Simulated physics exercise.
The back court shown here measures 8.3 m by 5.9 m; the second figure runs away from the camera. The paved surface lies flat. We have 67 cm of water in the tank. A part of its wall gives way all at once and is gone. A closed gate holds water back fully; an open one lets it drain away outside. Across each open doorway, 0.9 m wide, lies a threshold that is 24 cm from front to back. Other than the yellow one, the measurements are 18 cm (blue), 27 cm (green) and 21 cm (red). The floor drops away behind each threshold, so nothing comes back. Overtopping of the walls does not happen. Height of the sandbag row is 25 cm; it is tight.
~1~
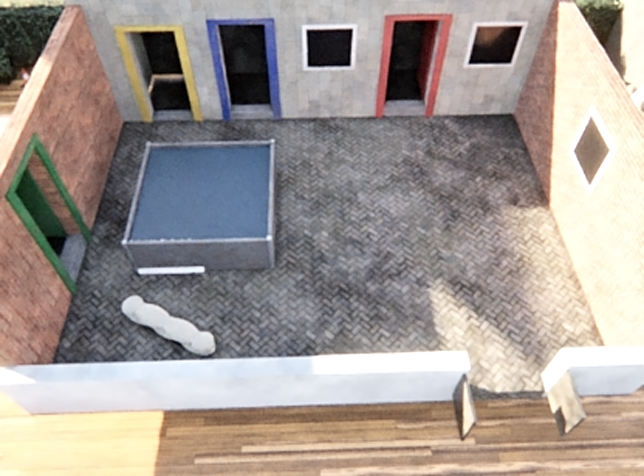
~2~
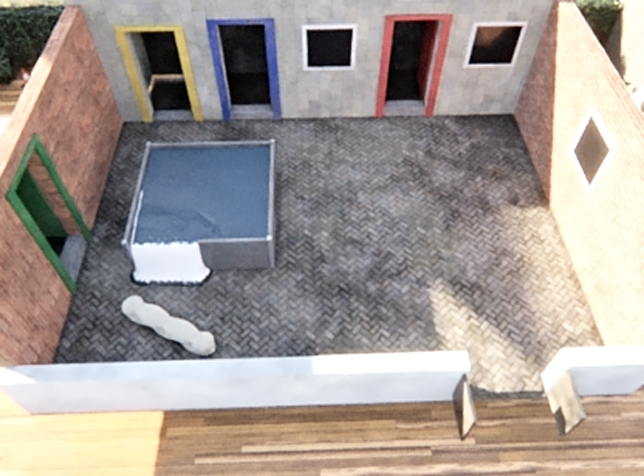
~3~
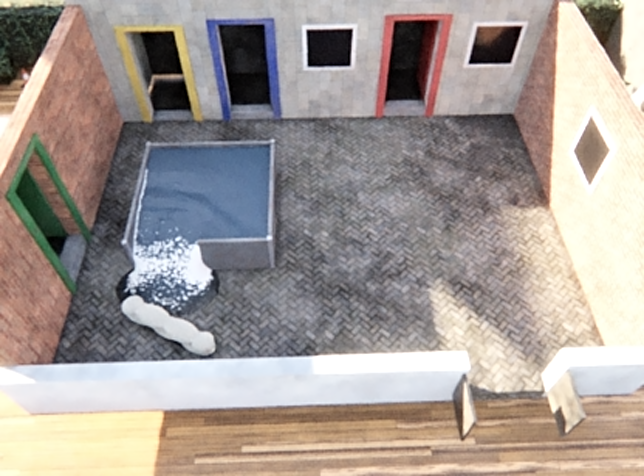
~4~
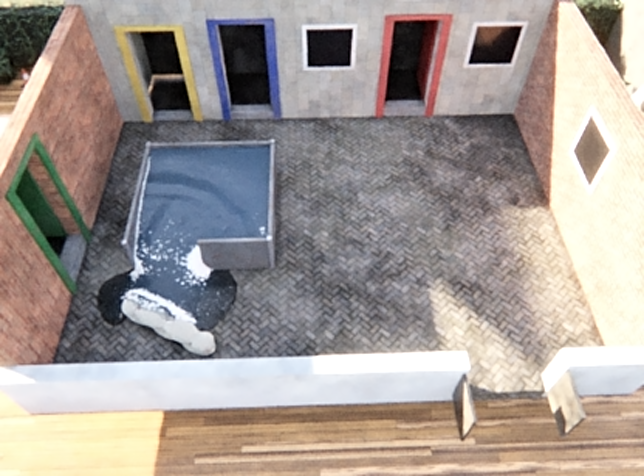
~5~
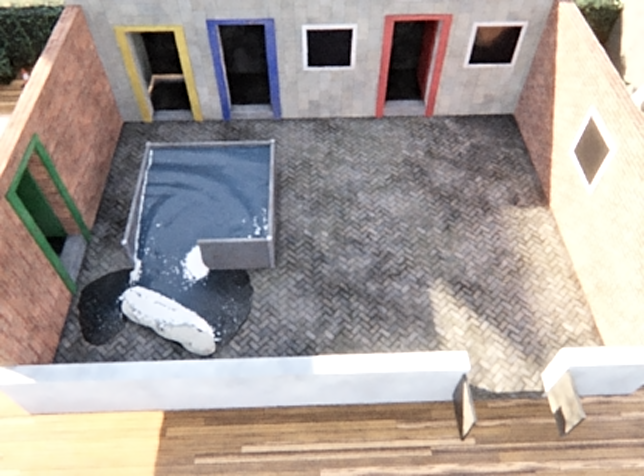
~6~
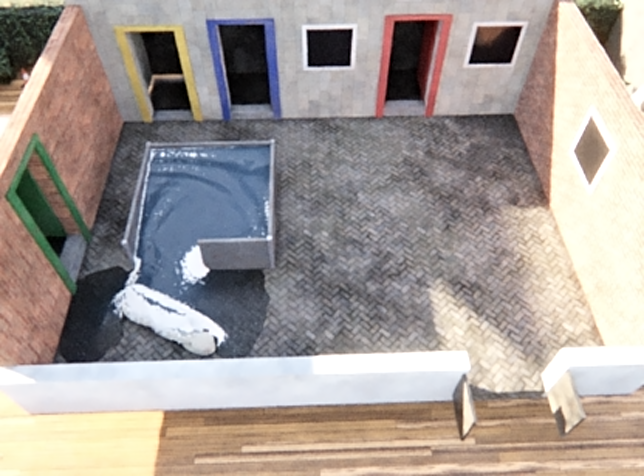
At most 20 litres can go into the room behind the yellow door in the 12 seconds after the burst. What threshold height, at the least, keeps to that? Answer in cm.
I would say about 7 cm.
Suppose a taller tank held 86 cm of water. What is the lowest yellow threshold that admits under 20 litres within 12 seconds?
Some 14.5 cm.
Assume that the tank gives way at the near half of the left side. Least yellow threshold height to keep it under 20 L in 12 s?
In that case you'd want it roughly 19 cm high.
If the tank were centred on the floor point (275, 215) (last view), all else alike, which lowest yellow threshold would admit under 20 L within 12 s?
Close to 11.0 cm would do it.
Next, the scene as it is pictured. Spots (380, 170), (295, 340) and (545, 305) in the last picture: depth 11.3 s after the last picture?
Depths in order: 5 / 5 / 7 cm.
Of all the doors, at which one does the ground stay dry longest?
The red one.
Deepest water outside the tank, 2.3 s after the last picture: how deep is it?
It gets to close to 36 centimetres there.
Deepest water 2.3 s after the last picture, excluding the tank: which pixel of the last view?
Near (160, 311).
Then, 0.7 s after the last picture water covers 15 % of the floor, deepest (54 cm) near (139, 302); it has not reached the yellow door.
Then, 2.3 s after the last picture water covers 45 % of the floor, deepest (36 cm) near (160, 311); it has not reached the yellow door.
Then, 11.3 s after the last picture water covers 95 % of the floor, deepest (12 cm) near (249, 165); 7 cm at the yellow door, 13 litres in over its 8 cm threshold.
At the yellow door as built, the water peaked near 11 cm, 6.5 s after the last picture.
With a threshold of 6 cm, 37 litres would have come in within the 12 s; with 8 cm, 12 litres. So under 20 litres takes about 7 cm.
